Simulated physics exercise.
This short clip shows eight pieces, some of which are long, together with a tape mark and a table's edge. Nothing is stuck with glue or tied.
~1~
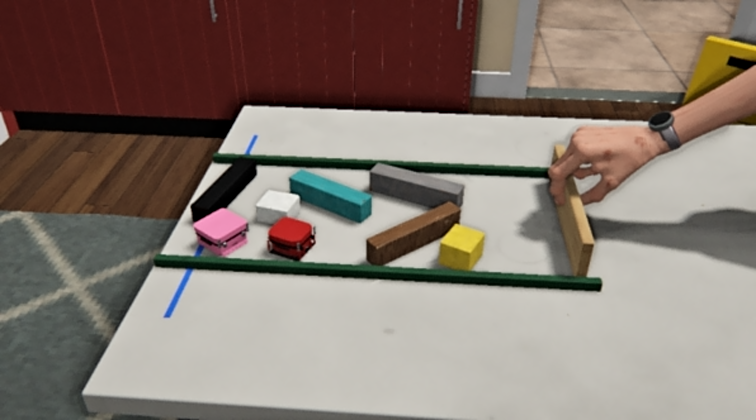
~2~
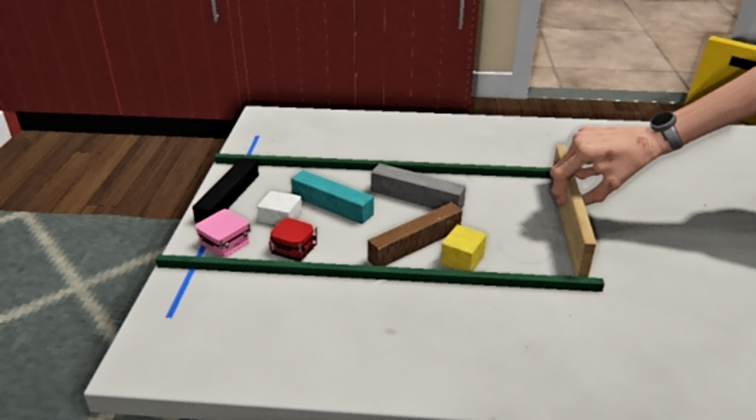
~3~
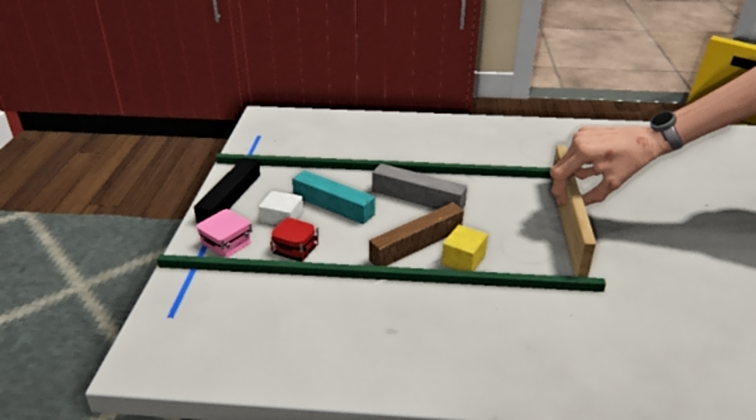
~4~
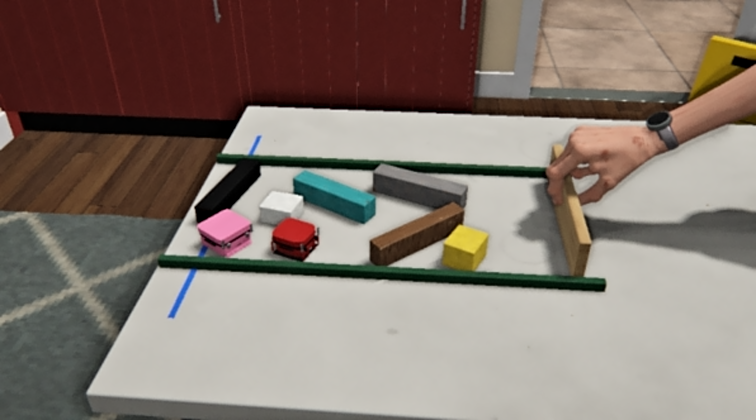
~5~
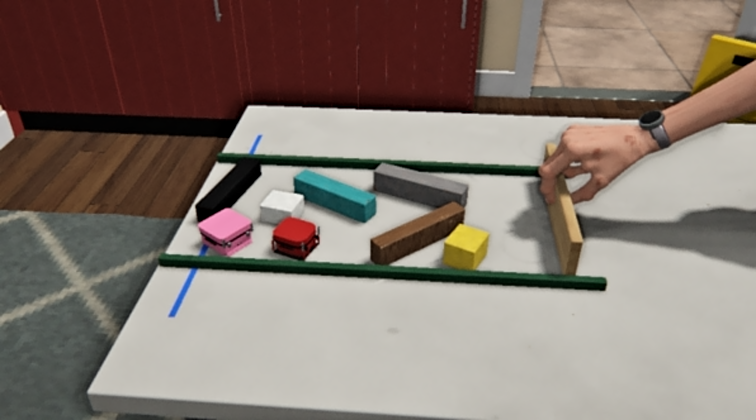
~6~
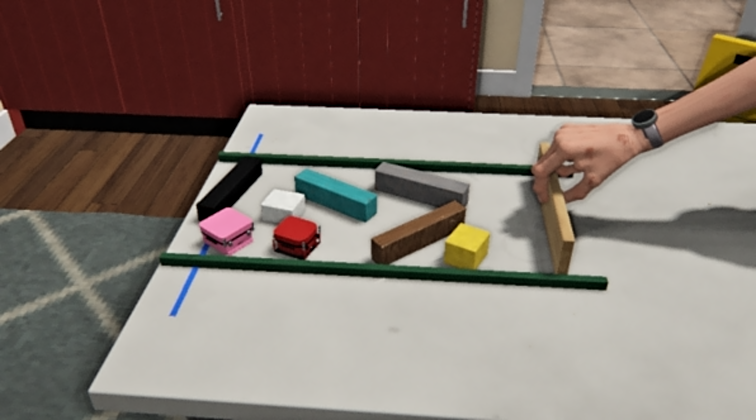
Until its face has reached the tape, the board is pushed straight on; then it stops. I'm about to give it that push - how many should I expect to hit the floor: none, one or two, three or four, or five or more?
Expect five or more.
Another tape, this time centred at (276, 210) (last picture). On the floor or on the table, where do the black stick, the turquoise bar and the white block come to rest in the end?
As for the black stick, it ends up falling; the turquoise bar keeps its place; the white block keeps its place.
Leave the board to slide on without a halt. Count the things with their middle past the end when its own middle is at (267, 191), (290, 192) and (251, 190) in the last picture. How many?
The counts would come out as 2, 2 and 3.
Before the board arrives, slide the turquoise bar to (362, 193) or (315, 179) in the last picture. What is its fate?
At the first place it does not stay, and at the second it does not stay.
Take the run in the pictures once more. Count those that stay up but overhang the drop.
2.
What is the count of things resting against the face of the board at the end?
3 in contact.
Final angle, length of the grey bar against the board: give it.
I'd put it at about 30°.
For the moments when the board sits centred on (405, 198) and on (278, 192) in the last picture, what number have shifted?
So far 3, and 8 at the second.
Soon after, none off yet; black stick at rest near (231, 188); pink case at rest near (227, 232); white block at rest near (284, 207).
After that, none off yet; black stick displaced a little near (219, 186); pink case displaced about its own width near (203, 229); white block displaced a little near (268, 211).
In the end, the number that fall off is five or more; gone, turquoise bar, red case, white block, pink case and black stick.
